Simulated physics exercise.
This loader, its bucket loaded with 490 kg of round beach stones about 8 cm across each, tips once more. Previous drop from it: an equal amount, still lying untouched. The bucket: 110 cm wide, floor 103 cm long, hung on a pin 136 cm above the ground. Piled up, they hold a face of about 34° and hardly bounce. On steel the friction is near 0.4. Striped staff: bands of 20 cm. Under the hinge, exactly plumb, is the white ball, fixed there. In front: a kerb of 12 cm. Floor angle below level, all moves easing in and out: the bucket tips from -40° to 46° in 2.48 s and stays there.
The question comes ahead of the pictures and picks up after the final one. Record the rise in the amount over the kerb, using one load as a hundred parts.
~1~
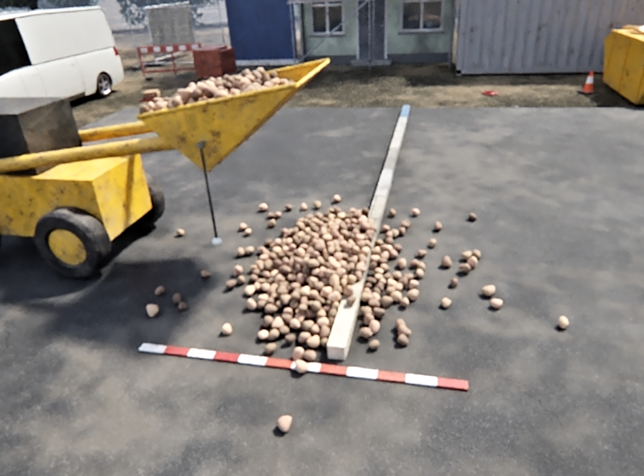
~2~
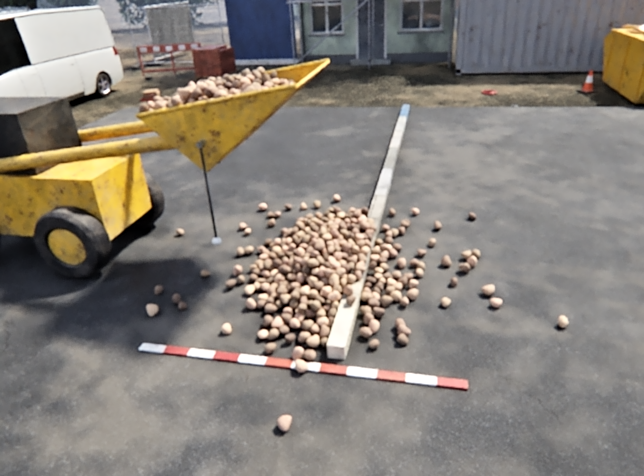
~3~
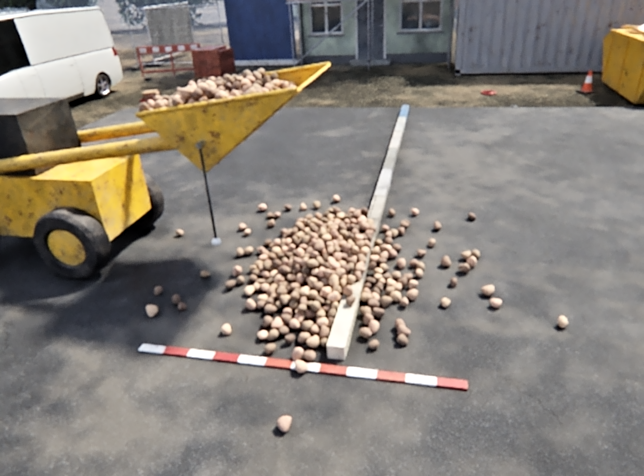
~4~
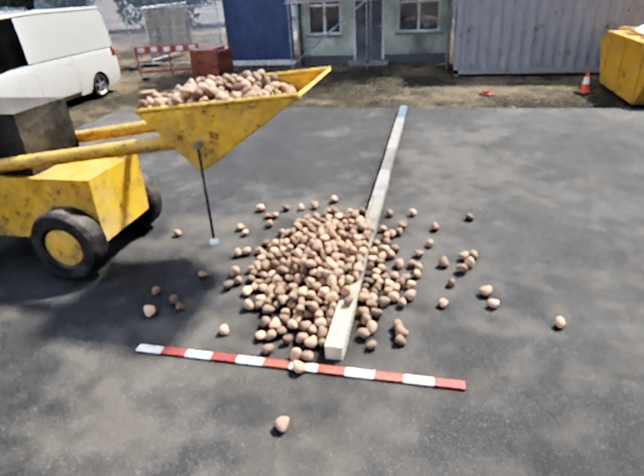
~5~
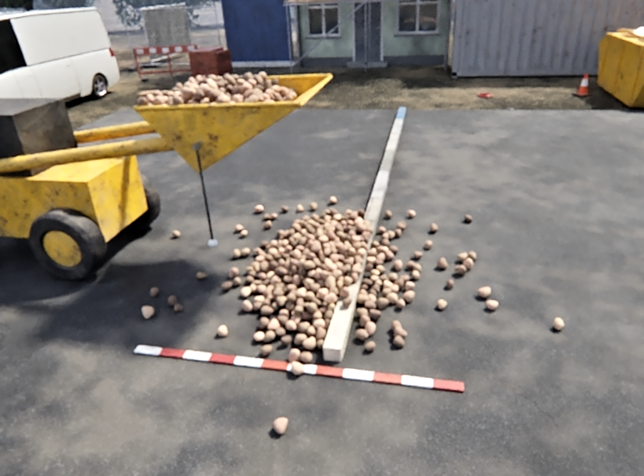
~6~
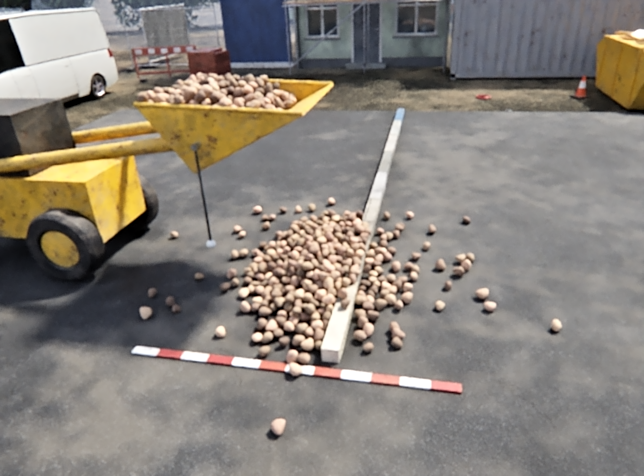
Rise: About 46 parts in every hundred.
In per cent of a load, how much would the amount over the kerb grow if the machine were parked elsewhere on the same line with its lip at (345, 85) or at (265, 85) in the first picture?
Roughly 90 and 20 per cent, in that order.
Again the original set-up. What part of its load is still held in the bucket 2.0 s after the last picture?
It still holds about 5 per cent.
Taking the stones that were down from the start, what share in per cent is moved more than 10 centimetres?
I'd say roughly 25 per cent of them.
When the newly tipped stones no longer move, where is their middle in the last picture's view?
Middle: Approx. (350, 253) px.
Then, 1.3 s after the last picture the floor is at 33°; in per cent of one load, 81 in the bucket, 108 on this side of the kerb, 12 over the kerb; the foremost stones are at (479, 272).
Then, 2.0 s after the last picture the floor is at 46°; in per cent of one load, 3 in the bucket, 151 on this side of the kerb, 48 over the kerb; the foremost stones are at (482, 271).
Then, 2.3 s after the last picture the floor is at 46°; in per cent of one load, 0 in the bucket, 145 on this side of the kerb, 56 over the kerb; the foremost stones are at (493, 284).
Then, 5.1 s after the last picture the floor is at 46°; in per cent of one load, 0 in the bucket, 143 on this side of the kerb, 58 over the kerb; the foremost stones are at (498, 284). Net gain over the kerb, 46.
